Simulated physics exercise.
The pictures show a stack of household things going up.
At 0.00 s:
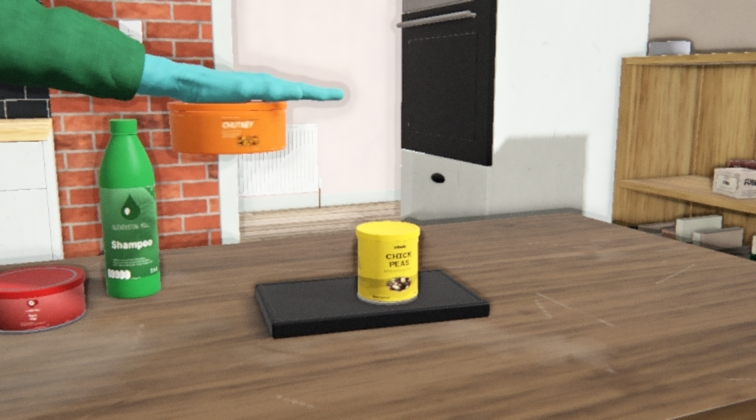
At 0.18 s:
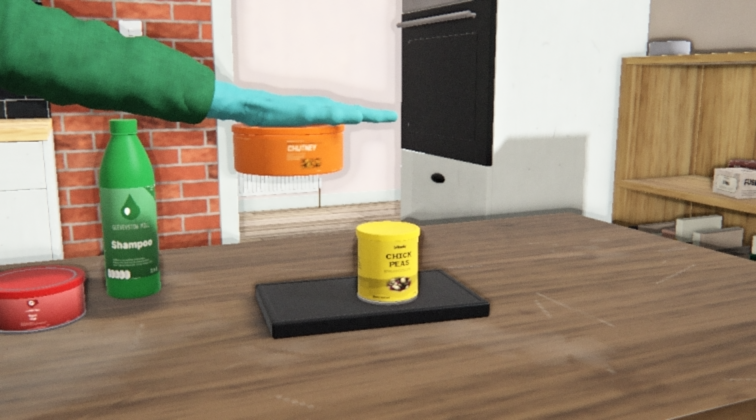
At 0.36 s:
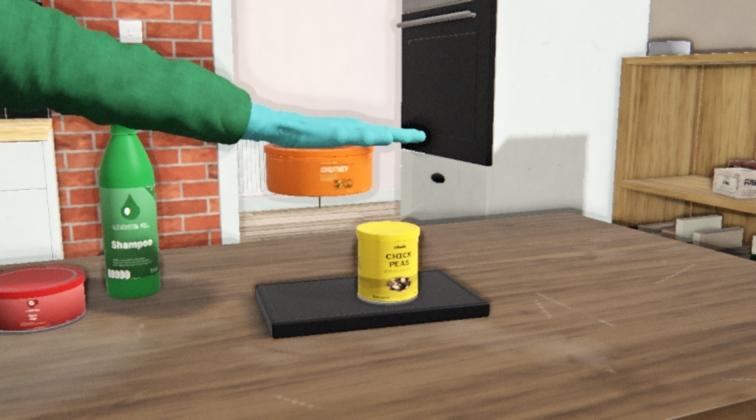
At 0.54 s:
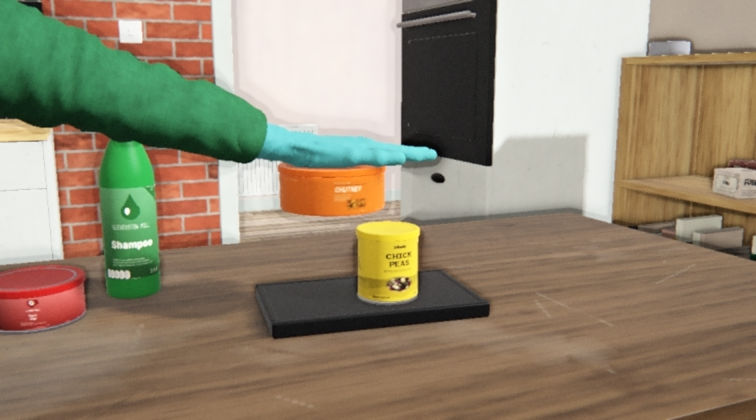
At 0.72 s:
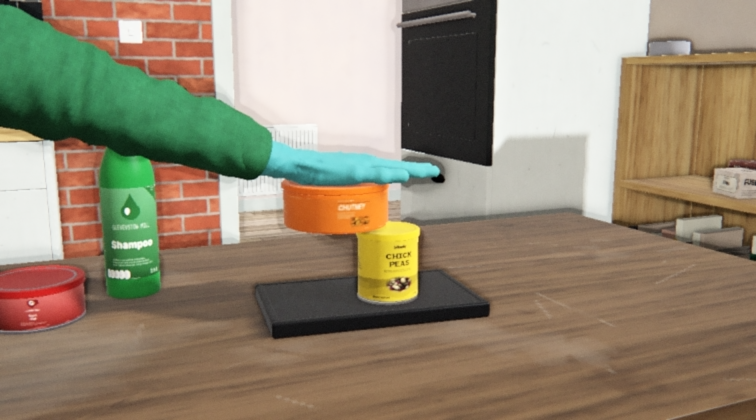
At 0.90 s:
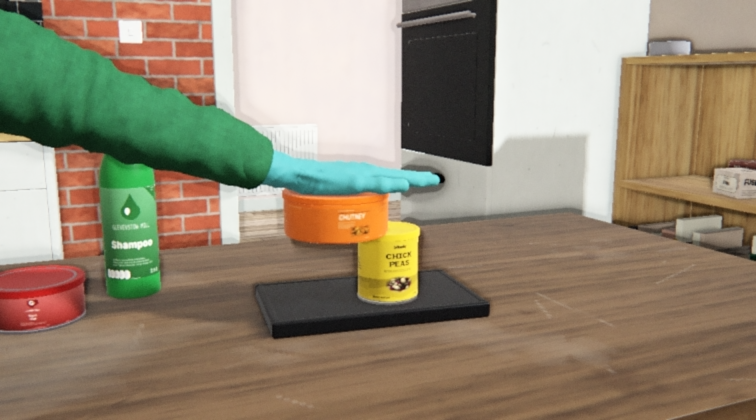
On a wooden table, a gloved hand lowers an orange tub rightward onto a yellow pot.
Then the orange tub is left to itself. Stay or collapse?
It loses its balance.
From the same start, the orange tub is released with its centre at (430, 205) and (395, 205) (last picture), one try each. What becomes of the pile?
First, it gives way; second, it keeps its balance.
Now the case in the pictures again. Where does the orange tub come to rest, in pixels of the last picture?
Around (324, 251).
Around 1.26 s, orange tub now fallen.
Around 1.62 s, nothing new.
Finally (2.0 s), fallen, orange tub; the other 4 still in place. Final places as the last picture's camera would see them, orange tub near (324, 250). The pile comes apart.
